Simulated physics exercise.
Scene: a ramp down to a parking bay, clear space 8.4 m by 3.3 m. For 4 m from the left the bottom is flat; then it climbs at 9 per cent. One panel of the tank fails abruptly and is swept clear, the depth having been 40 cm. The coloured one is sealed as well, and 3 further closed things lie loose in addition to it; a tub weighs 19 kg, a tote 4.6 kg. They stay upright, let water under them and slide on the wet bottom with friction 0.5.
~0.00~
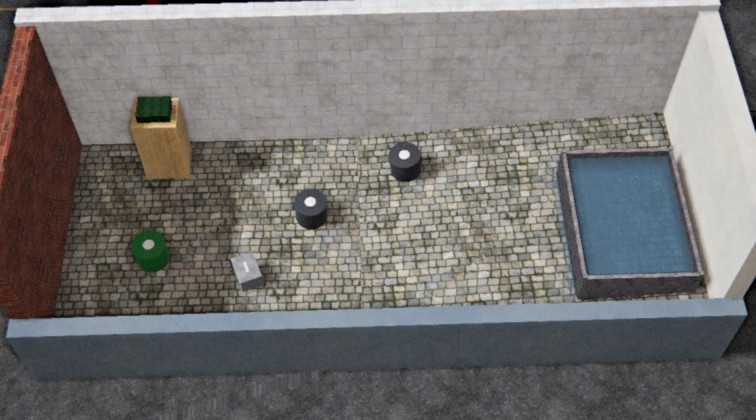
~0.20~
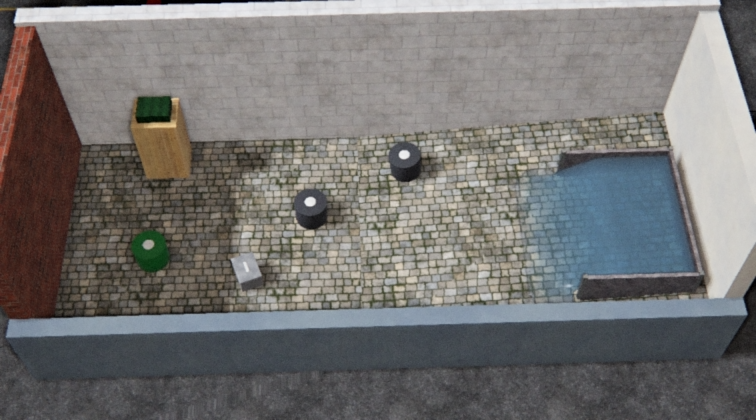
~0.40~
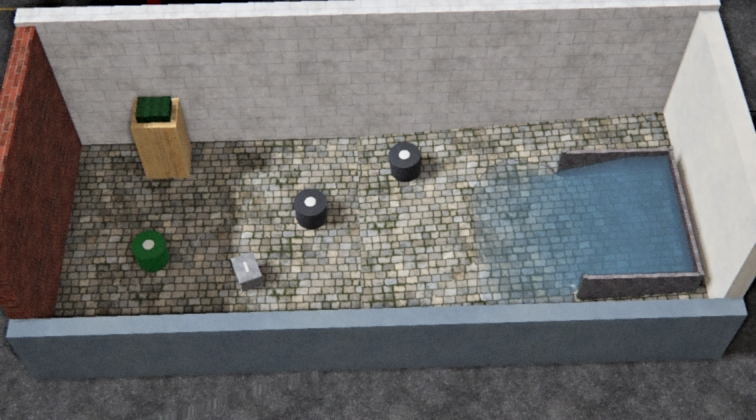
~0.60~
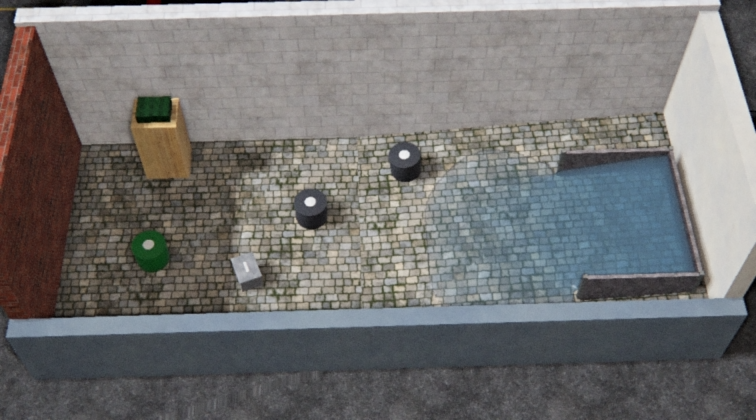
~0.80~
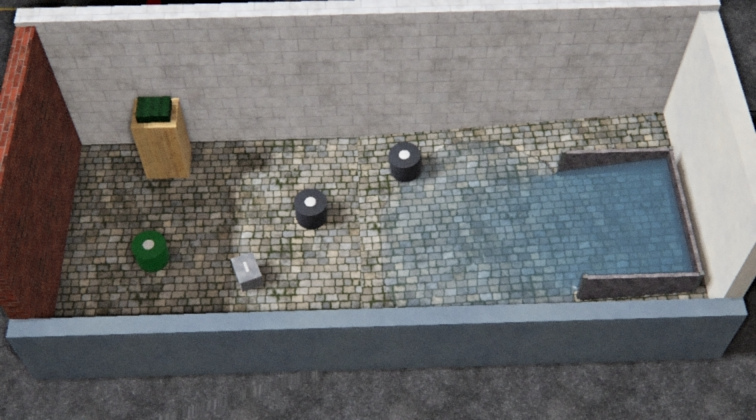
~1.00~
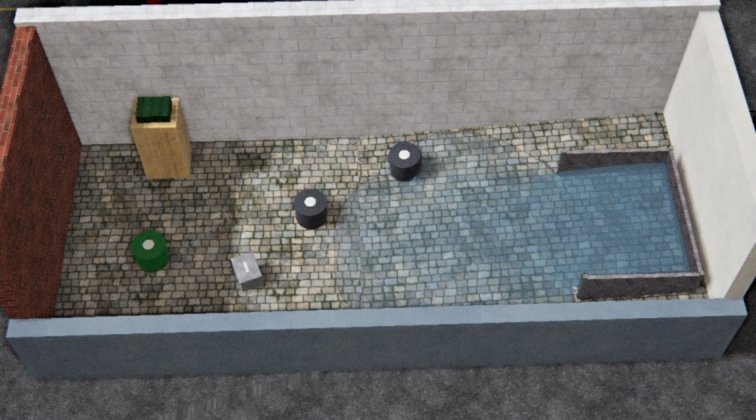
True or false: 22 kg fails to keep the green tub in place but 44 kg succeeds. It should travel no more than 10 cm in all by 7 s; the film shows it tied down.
True.
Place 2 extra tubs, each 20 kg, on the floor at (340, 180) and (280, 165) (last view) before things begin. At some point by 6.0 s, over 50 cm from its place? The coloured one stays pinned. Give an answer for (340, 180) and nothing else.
Result - above the limit.
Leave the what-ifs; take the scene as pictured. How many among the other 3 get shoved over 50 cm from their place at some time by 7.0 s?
That makes 3.
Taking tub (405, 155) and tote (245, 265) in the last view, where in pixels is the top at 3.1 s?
Around (319, 145) and (59, 296).
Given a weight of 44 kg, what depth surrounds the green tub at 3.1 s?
Around 11 cm.
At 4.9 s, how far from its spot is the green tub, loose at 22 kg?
Close to 100 centimetres.
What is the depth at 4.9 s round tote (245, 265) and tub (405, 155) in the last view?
Around 22 cm and 3 cm.
After 1.4 s the green tub would be 0 cm from its start with 22 kg and 0 cm from its start with 44 kg; 0 cm of water round it then.
After 3.1 s the green tub would be 40 cm from its start with 22 kg and 0 cm from its start with 44 kg; 11 cm of water round it then.
After 4.9 s the green tub would be 90 cm from its start with 22 kg and 0 cm from its start with 44 kg; 12 cm of water round it then.
After 7.0 s the green tub would be 51 cm from its start with 22 kg and 0 cm from its start with 44 kg; 9 cm of water round it then.
